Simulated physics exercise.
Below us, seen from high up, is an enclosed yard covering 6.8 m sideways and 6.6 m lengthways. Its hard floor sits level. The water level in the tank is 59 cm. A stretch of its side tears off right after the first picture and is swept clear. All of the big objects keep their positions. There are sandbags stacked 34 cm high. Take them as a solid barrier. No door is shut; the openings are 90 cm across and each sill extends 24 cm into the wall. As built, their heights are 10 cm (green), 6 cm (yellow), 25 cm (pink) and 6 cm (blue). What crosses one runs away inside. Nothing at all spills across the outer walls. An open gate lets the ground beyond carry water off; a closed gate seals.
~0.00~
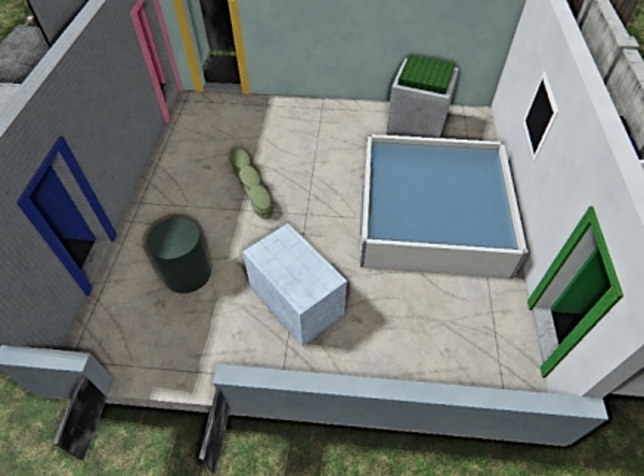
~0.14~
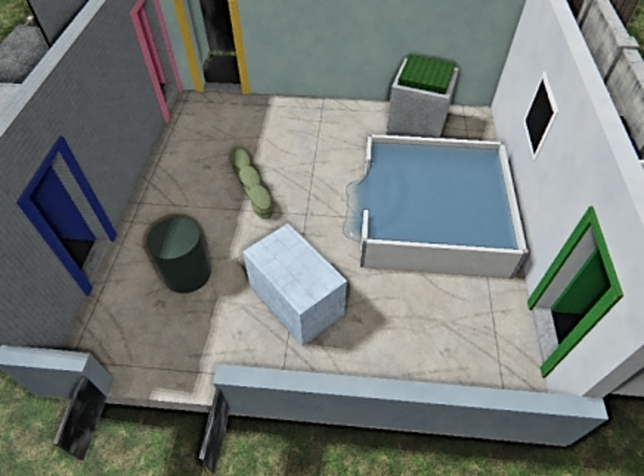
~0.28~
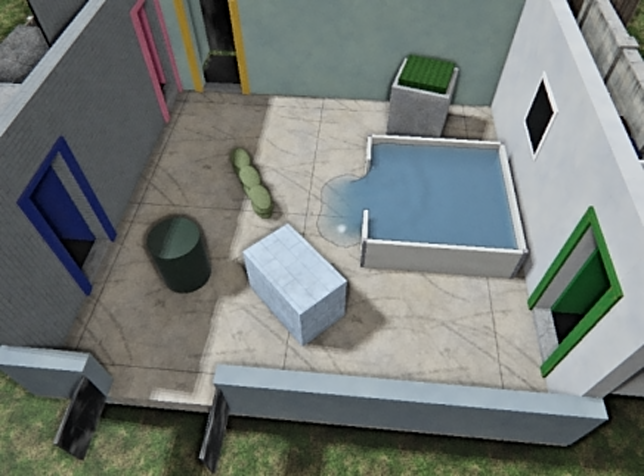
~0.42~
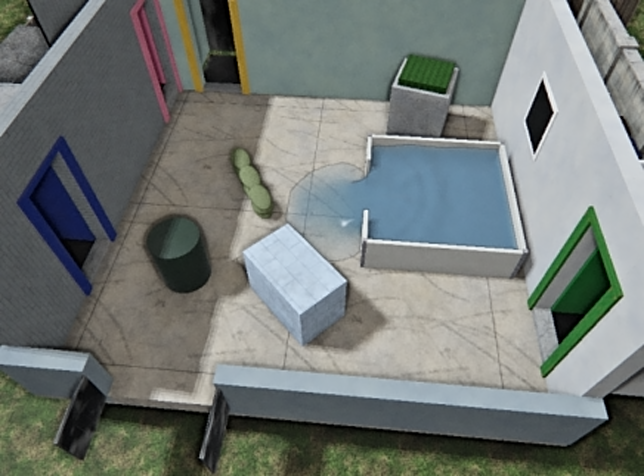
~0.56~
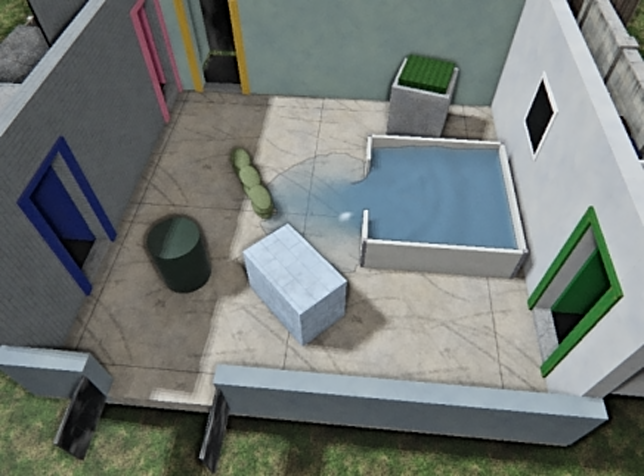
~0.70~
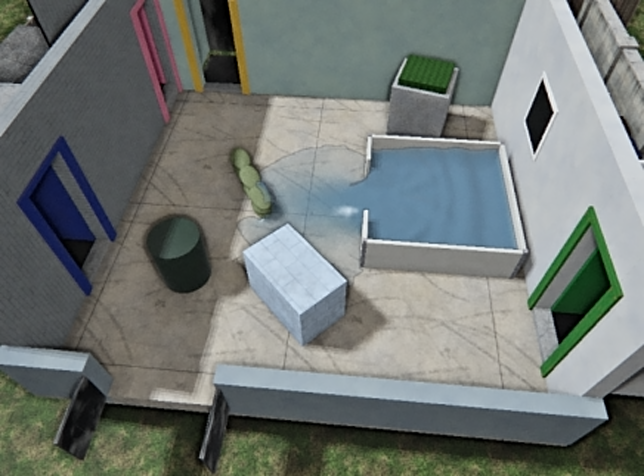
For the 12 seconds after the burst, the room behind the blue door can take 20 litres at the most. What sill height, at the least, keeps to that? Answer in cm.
I would say about 8.5 cm.
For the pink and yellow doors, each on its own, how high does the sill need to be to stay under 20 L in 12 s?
About 18 cm at pink and 16 cm at yellow.
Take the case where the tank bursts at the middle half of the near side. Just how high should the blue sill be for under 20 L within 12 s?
Then it needs around 9.5 cm.
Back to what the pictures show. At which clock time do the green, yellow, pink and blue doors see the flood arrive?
Green at 8.0 s, yellow at 1.8 s, pink at 2.2 s and blue at 1.6 s.
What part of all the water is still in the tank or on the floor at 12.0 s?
Roughly 74 in a hundred.
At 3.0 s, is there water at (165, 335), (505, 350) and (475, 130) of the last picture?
In turn: Flooded, still dry, dry.
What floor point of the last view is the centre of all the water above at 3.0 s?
Look at about (350, 199) in the last view.
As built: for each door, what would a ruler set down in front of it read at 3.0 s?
Lab note, cm: Green 0; yellow 16; pink 19; blue 10.
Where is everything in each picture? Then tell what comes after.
Still water, 59 cm deep, in the tank at (439, 191); the blue door at (76, 224) is dry, in the first frame.
Water pours out at (368, 201) and has run 0.3 m, to (349, 234); about 8 cm deep outside, 59 cm at the back, in the second frame.
The front is at (322, 224), 0.8 m from the gap at (367, 203); 1.0 m2 of floor is wet, 59 cm left at the back, in the third frame.
The front is at a hidden place, 1.3 m from the gap at (367, 204); 2.1 m2 of floor is wet, 59 cm left at the back, in the fourth frame.
The gap is at (367, 203), the front 1.8 m out at (266, 194); the back of the tank holds 59 cm, in the fifth frame.
The gap is at (367, 203), the front 2.1 m out at (257, 177); the back of the tank holds 58 cm; the blue door at (76, 224), 4.5 m from the gap, is still 2.4 m from the nearest water, in the sixth frame.
After 1.4 s water covers 20 % of the floor, deepest (38 cm) near (279, 210); it has not reached the blue door.
After 3.0 s water covers 50 % of the floor, deepest (28 cm) near (180, 92); 10 cm at the blue door, 20 litres in over its 6 cm sill.
After 12.0 s water covers 95 % of the floor, deepest (10 cm) near (52, 372); 7 cm at the blue door, 49 litres in over its 6 cm sill.
At the blue door as built, the water arrived by 1.7 s and peaked near 11 cm at 2.8 s.
With a sill of 7 cm, 34 litres would have come in within the 12 s; with 10 cm, 12 litres. So under 20 litres takes about 8.5 cm.
